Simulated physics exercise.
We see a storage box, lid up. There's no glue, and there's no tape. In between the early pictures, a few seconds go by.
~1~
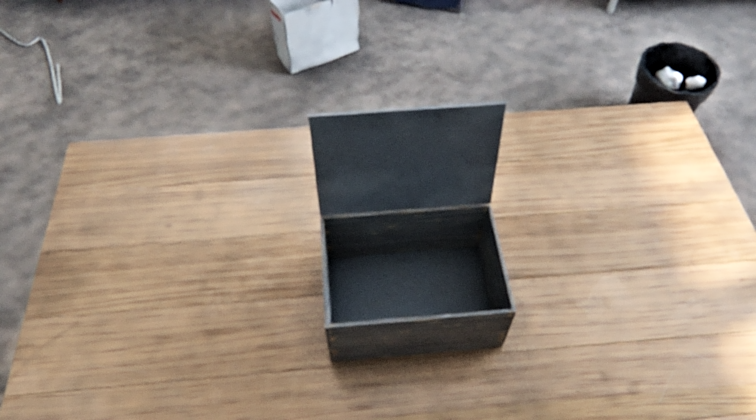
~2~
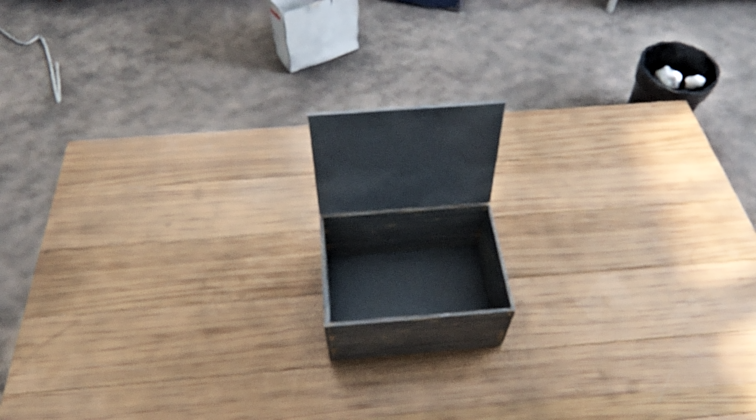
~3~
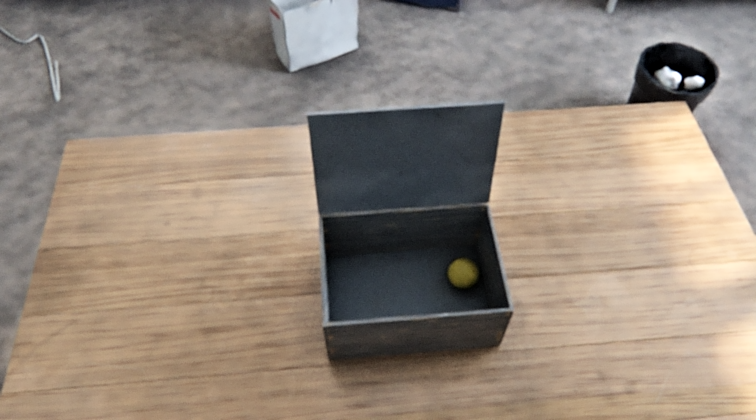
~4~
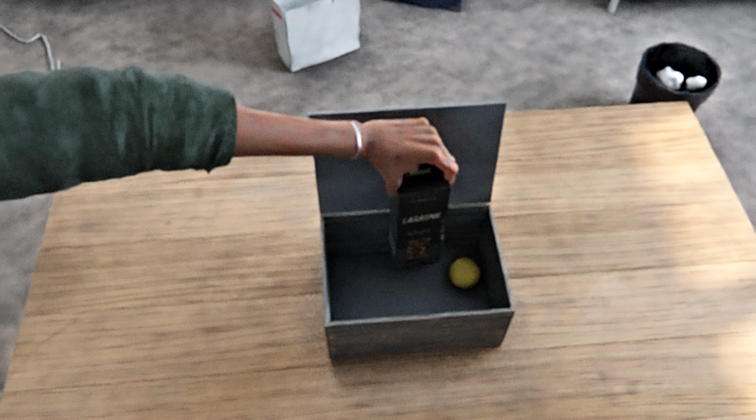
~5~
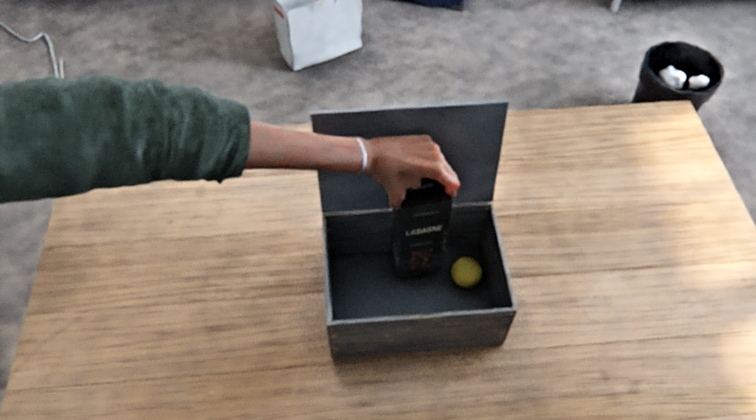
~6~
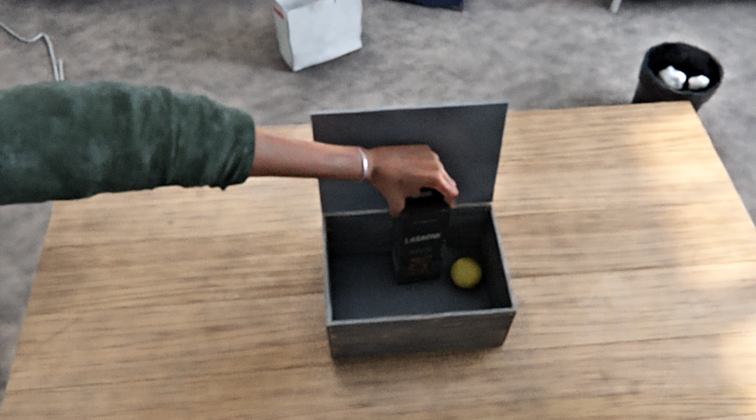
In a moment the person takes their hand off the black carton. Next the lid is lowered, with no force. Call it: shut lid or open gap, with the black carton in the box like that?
Open gap.
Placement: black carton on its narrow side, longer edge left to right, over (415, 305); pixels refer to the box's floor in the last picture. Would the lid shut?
Packed like that, it goes down completely.
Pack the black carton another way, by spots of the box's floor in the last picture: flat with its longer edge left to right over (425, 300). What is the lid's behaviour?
Put it in like that and the lid gets all the way down.
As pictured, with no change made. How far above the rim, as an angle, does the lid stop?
Near 16° up from the rim.
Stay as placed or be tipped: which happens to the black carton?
Observation: The black carton tilts over.
Then, 1.40 s after the last picture, lid 81° above the rim.
Then, 2.00 s after the last picture, lid 52° above the rim; black carton tipped 15° from how it was near (422, 251).
Then, 2.20 s after the last picture, lid 24° above the rim; black carton tipped 41° from how it was near (429, 280).
Then, 3.10 s after the last picture, lid 17° above the rim; black carton tipped 50° from how it was near (435, 276).
At rest, lid 16° above the rim; tipped over in the box, black carton; yellow lemon in place. Seen from the same camera at the end, black carton near (435, 273).
